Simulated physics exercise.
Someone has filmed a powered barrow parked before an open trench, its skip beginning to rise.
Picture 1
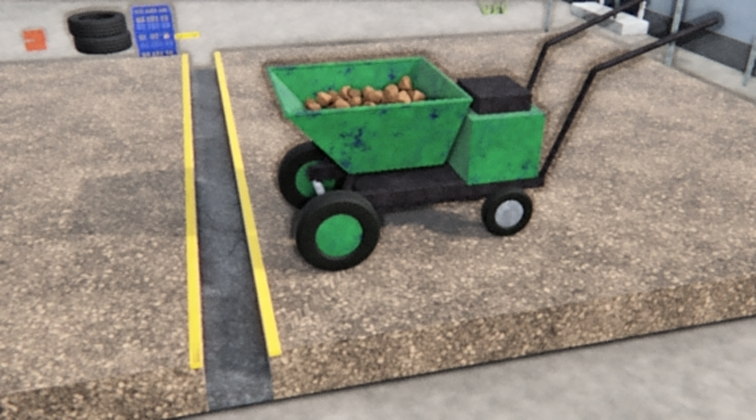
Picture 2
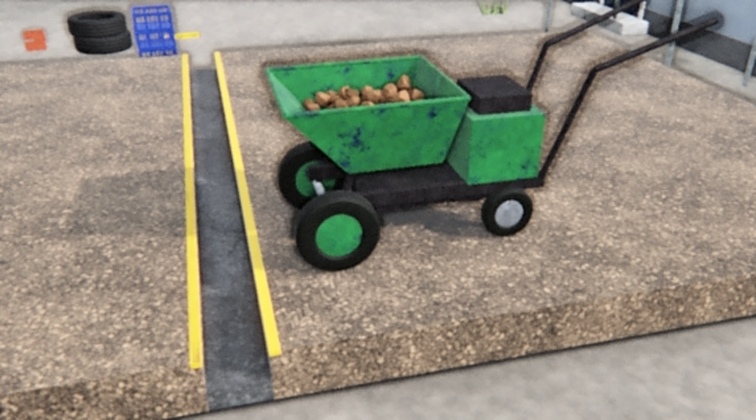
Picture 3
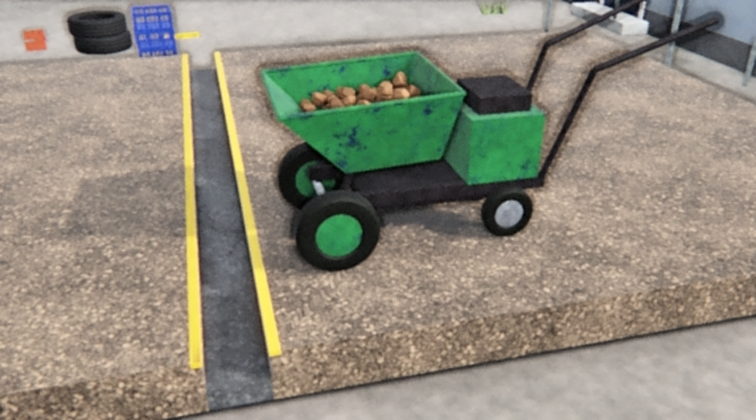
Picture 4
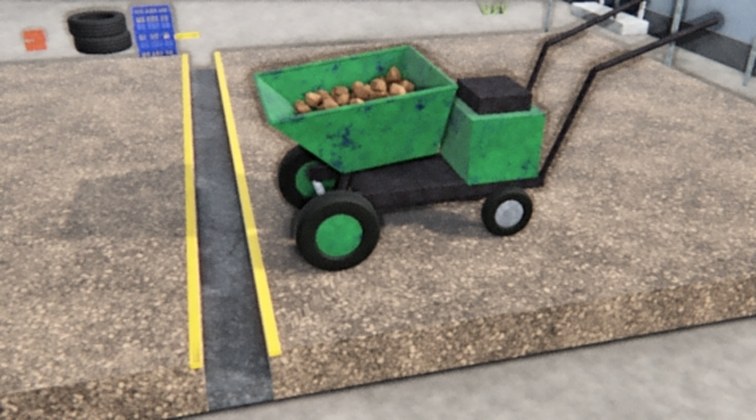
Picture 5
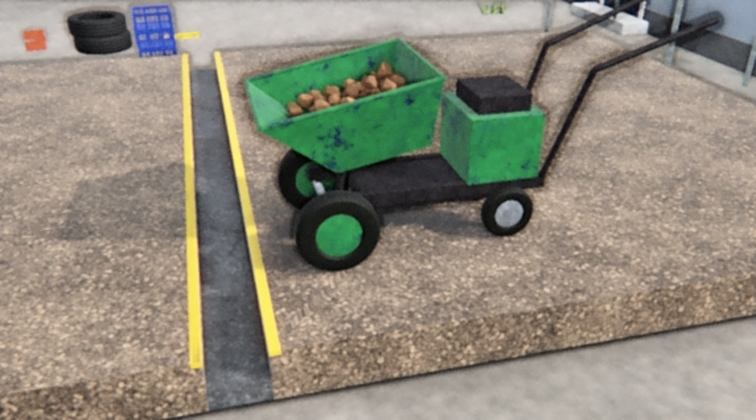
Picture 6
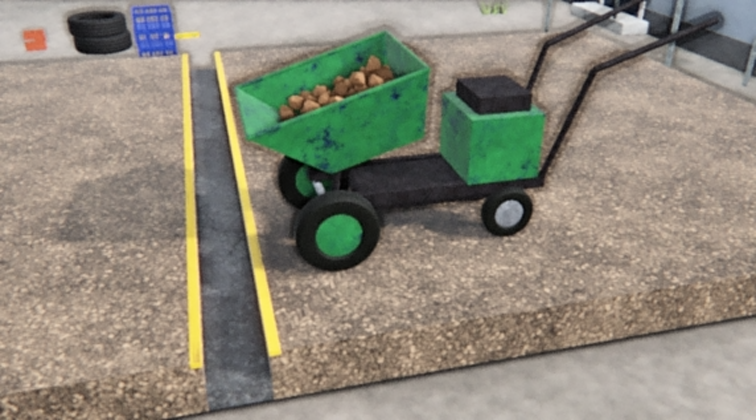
The green skip of a small wheeled barrow, loaded with brown clods, starts level and gradually tilts forward to the left, its rear lifting away from the body, while the wheels stay still beside a dark, yellow-edged strip.
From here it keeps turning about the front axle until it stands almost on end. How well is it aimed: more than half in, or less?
It catches under half.
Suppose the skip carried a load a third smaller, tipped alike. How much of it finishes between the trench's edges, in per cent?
Roughly 0 in a hundred.
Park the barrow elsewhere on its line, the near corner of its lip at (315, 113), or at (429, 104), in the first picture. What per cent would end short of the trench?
The first gives 0 %, the second 40 %.
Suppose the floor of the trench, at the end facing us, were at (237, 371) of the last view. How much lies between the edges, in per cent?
Some 0 per cent.
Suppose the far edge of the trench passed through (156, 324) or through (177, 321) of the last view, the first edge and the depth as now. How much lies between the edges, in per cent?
First some 70, then 30 per cent.
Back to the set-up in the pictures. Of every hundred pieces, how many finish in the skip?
About 20 per cent.
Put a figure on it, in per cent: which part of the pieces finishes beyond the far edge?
Some 75 per cent.
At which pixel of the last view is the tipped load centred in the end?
Around (128, 258).
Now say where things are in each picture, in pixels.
In the first picture, lip of the skip near (287, 115), level; top of the load near (384, 105), clay clods; first edge of the trench near (266, 308); far edge near (194, 318), the trench under half as wide as the skip, and about half as deep as wide.
In the second picture, lip of the skip near (285, 116), level; top of the load near (392, 101).
In the third picture, lip of the skip near (280, 119), tipped barely; top of the load near (388, 99).
In the fourth picture, lip of the skip near (271, 123), tipped a little; top of the load near (381, 96).
In the fifth picture, lip of the skip near (260, 130), tipped a little; top of the load near (390, 98).
In the sixth picture, lip of the skip near (248, 138), tipped clearly; top of the load near (374, 85); first edge of the trench near (266, 308); far edge near (194, 318).
Shortly afterwards, skip tipped steeply; the whole lot in the skip.
Next, skip tipped right over; near two thirds in the skip; only a few in or heaped over the trench; near a third beyond it.
Some moments later, skip tipped right over; near a quarter in the skip; only a few in or heaped over the trench; the bulk beyond it.
In the end, skip tipped right over; near a quarter in the skip; only a few in or heaped over the trench; the bulk beyond it.
